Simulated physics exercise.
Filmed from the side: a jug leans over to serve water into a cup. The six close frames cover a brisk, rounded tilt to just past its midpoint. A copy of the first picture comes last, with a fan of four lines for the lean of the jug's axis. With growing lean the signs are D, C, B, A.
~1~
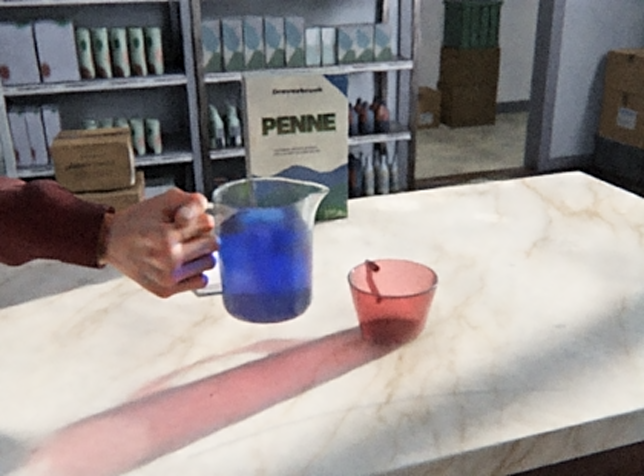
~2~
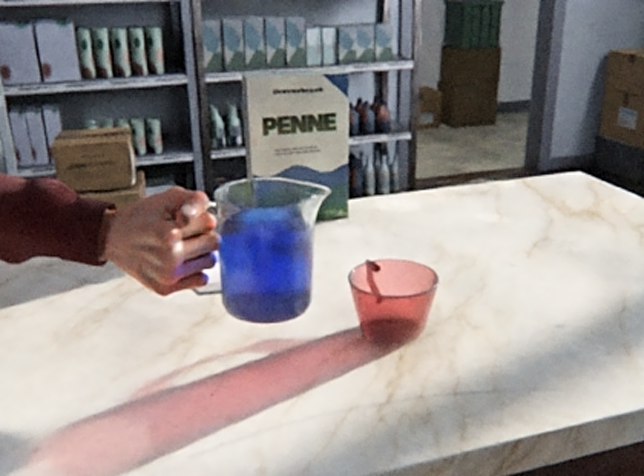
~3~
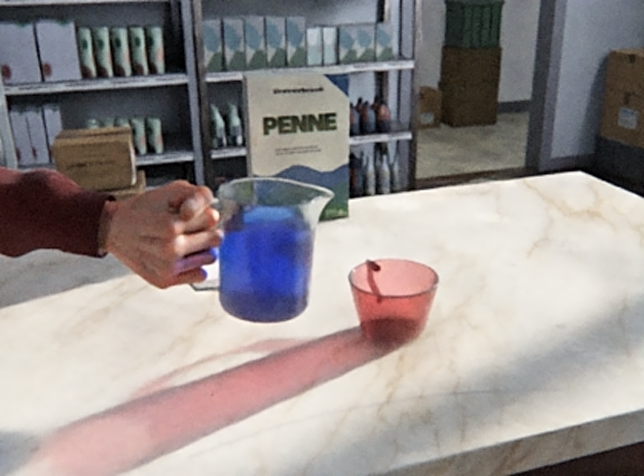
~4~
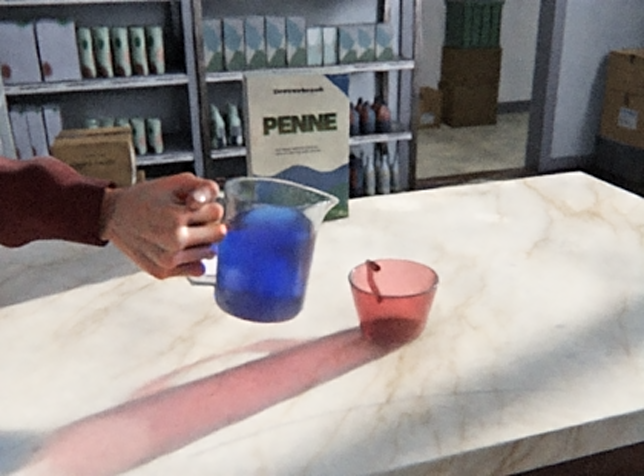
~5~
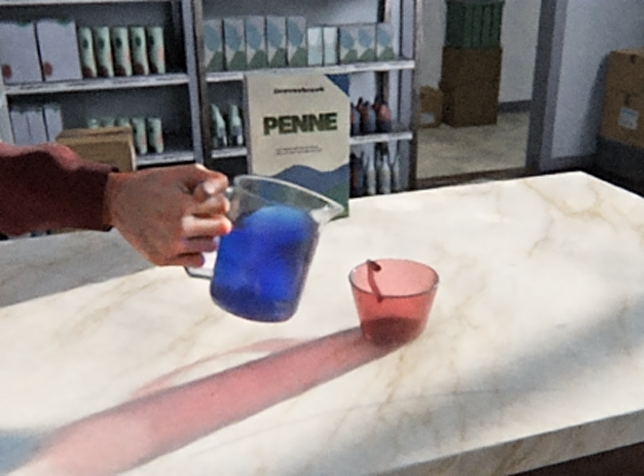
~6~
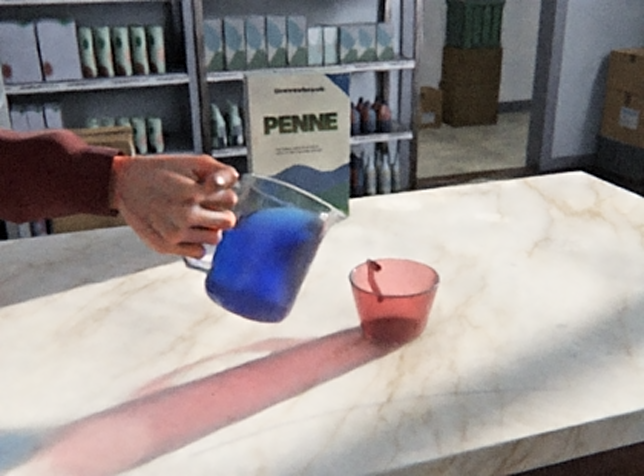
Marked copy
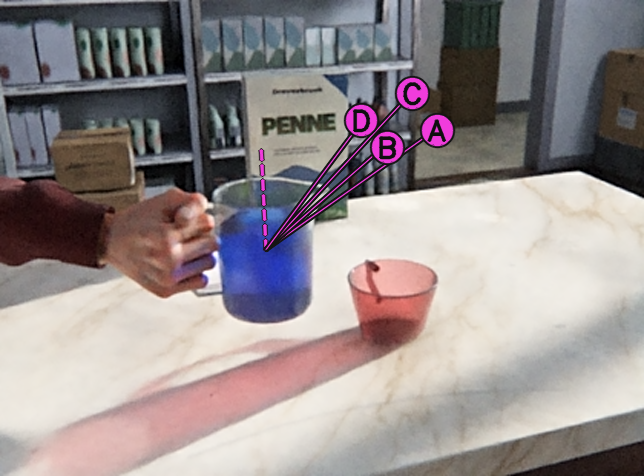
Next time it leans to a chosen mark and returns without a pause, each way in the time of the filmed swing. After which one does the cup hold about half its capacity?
Mark A does it best.
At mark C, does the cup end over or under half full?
Under half.
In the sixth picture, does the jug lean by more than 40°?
No, it does not.
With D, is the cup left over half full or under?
Under half.
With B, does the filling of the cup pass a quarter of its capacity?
Yes, clearly.
On the marked copy, A at (423, 138); B at (372, 156); C at (399, 105); D at (351, 135).
With A, the cup ends with about 49 % of what it can hold.
With B, the cup ends with about 32 % of what it can hold.
With C, the cup ends with about 21 % of what it can hold.
With D, the cup ends with about 11 % of what it can hold.
